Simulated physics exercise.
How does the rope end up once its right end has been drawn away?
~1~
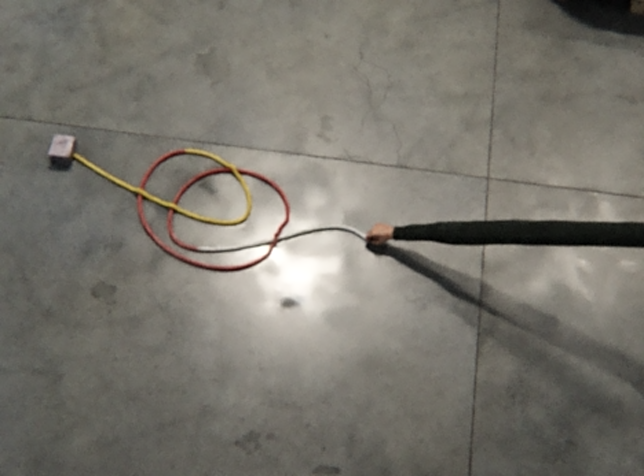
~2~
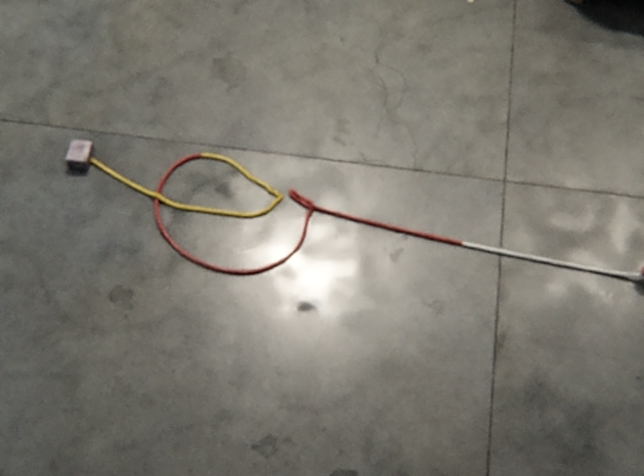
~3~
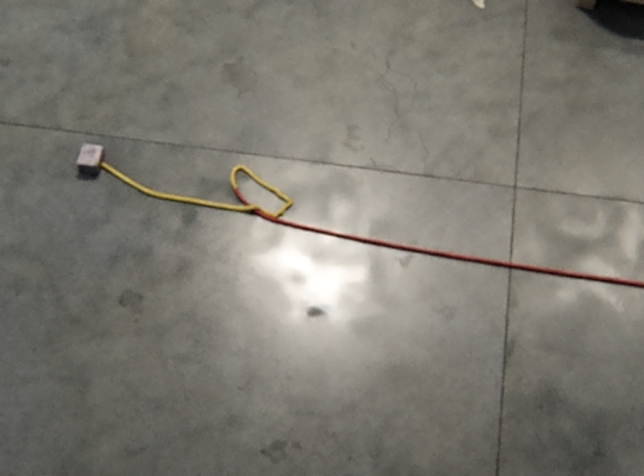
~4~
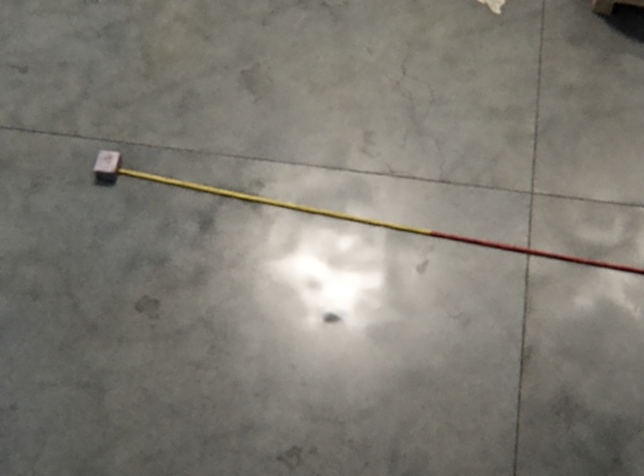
It ends up running straight across the floor from the small block, with no knot in the part that can be seen.
A looped rope is drawn rightward across the floor, its loops shrinking until it lies straight.
